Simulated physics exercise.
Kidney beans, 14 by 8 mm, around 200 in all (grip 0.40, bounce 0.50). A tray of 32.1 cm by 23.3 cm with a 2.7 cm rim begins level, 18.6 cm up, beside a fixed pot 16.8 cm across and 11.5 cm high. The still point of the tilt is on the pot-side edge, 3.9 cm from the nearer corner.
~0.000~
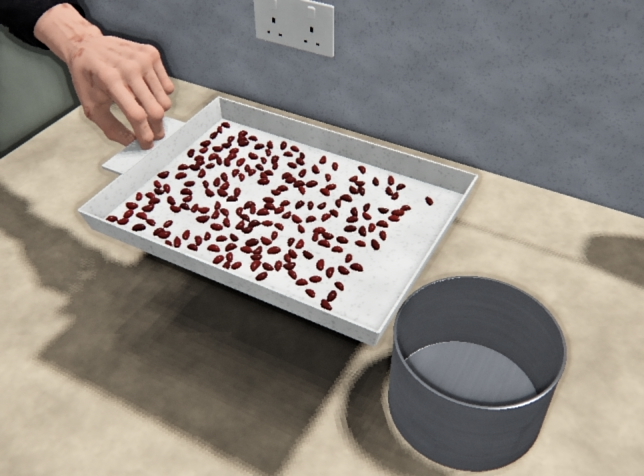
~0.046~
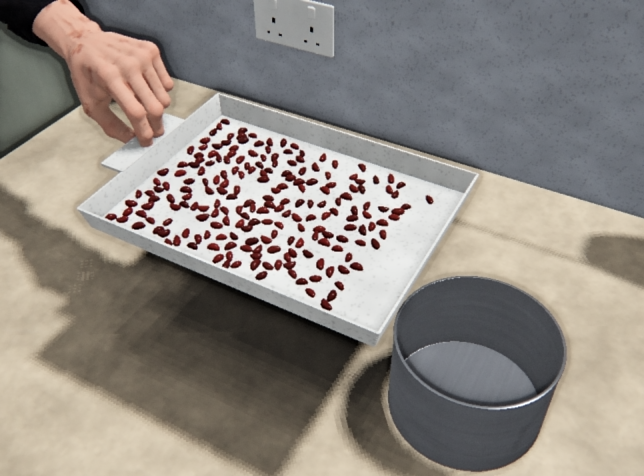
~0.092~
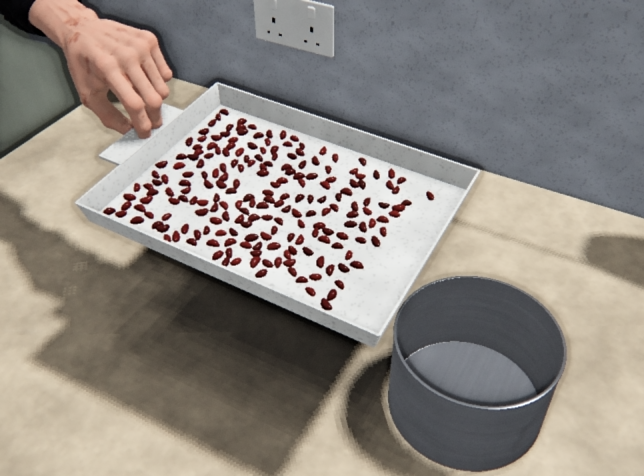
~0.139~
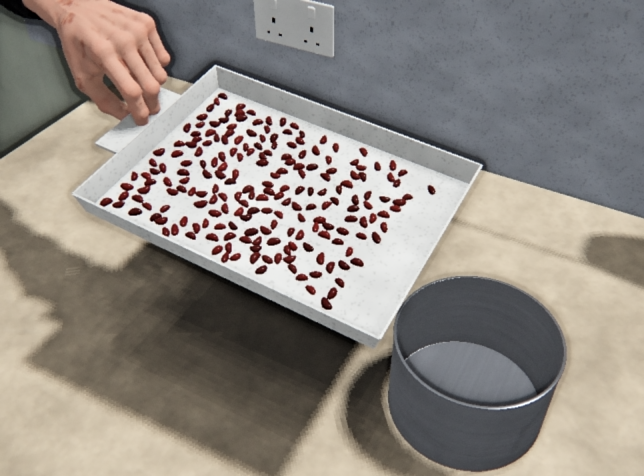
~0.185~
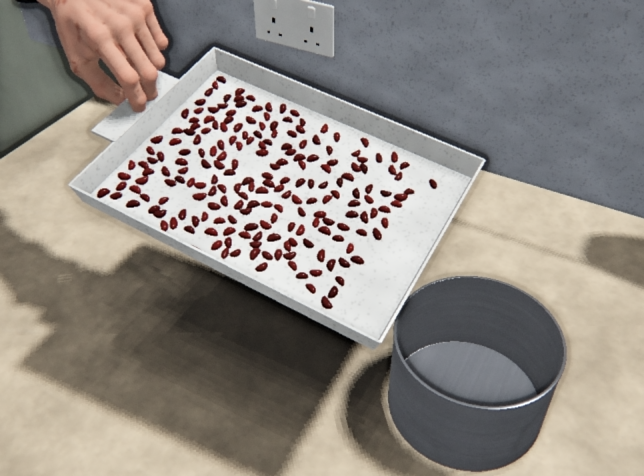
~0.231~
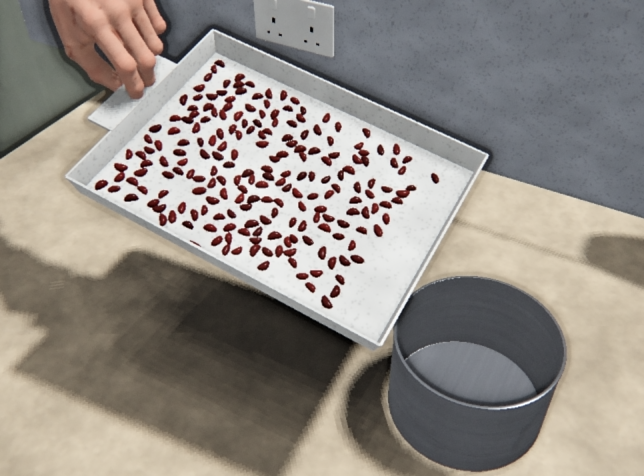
White tray scattered with dark red beans tilting gradually, its left side rising beside a hand, above a grey pot on a counter.
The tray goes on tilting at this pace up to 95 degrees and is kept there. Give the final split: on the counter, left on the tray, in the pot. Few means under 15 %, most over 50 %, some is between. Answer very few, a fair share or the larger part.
Counter the larger part, tray very few, pot very few.
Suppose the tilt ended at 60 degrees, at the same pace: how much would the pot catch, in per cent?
It would be near 0 per cent.
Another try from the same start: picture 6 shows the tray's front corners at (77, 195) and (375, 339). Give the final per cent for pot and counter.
Pot 0, counter 95.
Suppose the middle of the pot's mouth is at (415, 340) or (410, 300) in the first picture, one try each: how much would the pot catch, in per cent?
Some 10 and 0 per cent.
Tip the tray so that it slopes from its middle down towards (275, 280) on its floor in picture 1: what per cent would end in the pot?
About 0 per cent.
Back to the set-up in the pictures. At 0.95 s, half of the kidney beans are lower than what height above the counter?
About 18 cm.
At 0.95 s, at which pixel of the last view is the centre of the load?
At about (374, 370).
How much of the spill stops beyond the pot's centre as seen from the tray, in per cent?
Roughly 50 per cent.
Then, at 0.66 s, tilt 53 degrees; the tray holds 100 %, the pot 0 %.
After 0.95 s, tilt 79 degrees; the tray holds 60 %, the pot 0 %.
After 1.34 s, tilt 95 degrees; the tray holds 5 %, the pot 0 %.
At rest (2.9 s), counter 100 %, tray 0 %, pot 0 %.
